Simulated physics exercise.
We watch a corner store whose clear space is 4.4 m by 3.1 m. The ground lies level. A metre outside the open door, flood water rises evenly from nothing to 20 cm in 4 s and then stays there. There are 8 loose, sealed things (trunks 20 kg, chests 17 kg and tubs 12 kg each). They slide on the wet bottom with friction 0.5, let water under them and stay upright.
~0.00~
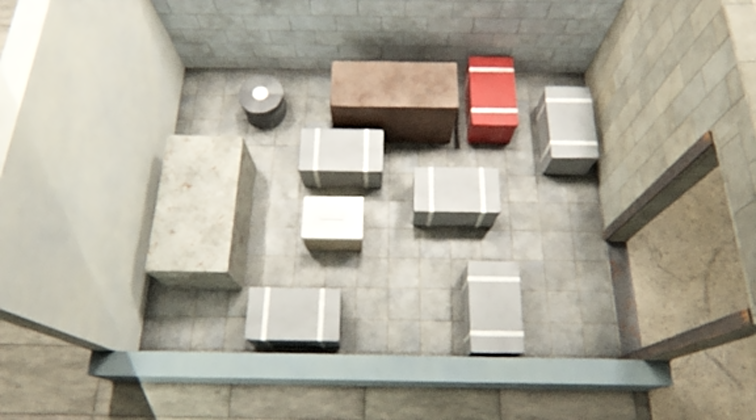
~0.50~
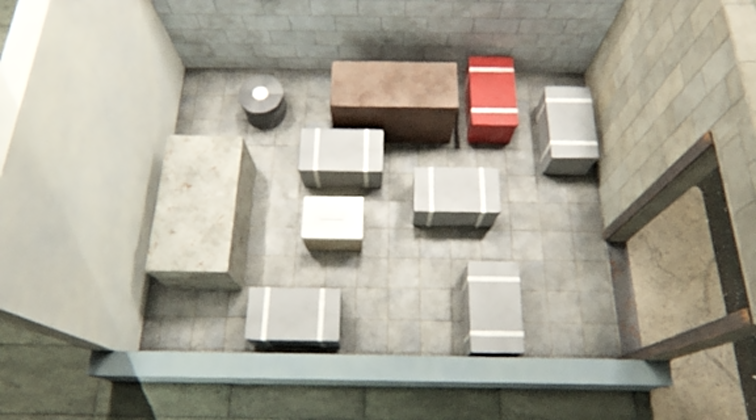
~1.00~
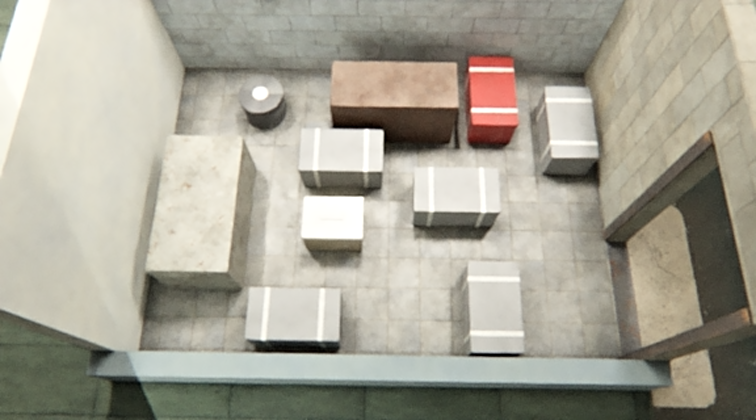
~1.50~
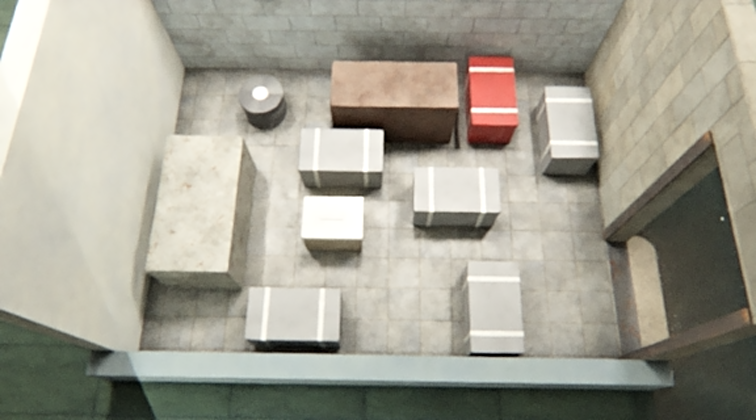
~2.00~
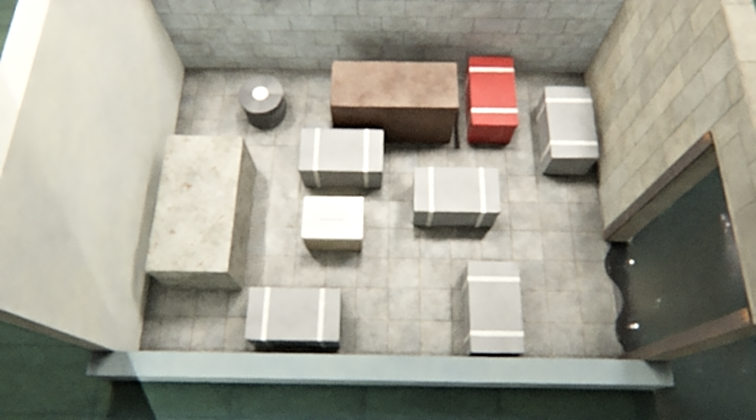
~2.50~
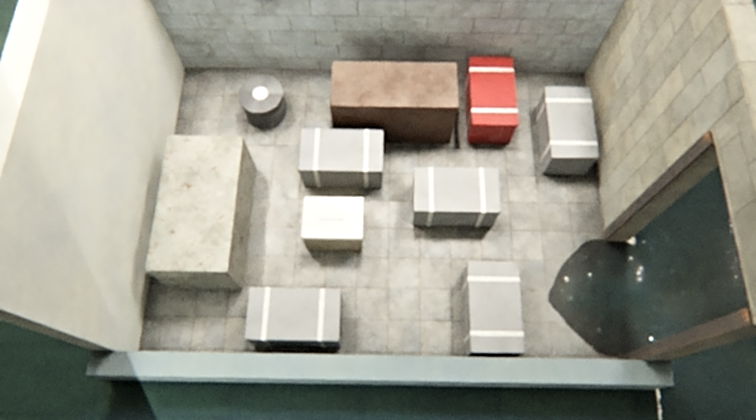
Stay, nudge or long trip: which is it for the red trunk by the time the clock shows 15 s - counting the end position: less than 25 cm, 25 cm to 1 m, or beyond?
Red trunk slides a little.
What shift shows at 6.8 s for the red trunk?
About 0 cm.
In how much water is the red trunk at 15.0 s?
Roughly 12 cm.
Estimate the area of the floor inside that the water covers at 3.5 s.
About 1.5 m2.
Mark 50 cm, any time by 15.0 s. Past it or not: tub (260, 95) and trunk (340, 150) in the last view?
In turn: Past it, short of it.
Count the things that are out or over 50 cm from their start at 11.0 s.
By then 4.
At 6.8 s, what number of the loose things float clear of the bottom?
At that moment 3.
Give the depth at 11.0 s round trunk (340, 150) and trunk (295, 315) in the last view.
About 11 and 14 cm.
After 3.5 s the red trunk is near (493, 90), 0.0 m from its start, aground; 0 afloat.
After 6.8 s the red trunk is near (493, 90), 0.0 m from its start, aground; 3 afloat.
After 11.0 s the red trunk is near (499, 87), 0.1 m from its start, afloat; 6 afloat.
After 15.0 s the red trunk is near (535, 131), 0.6 m from its start, afloat; 8 afloat.
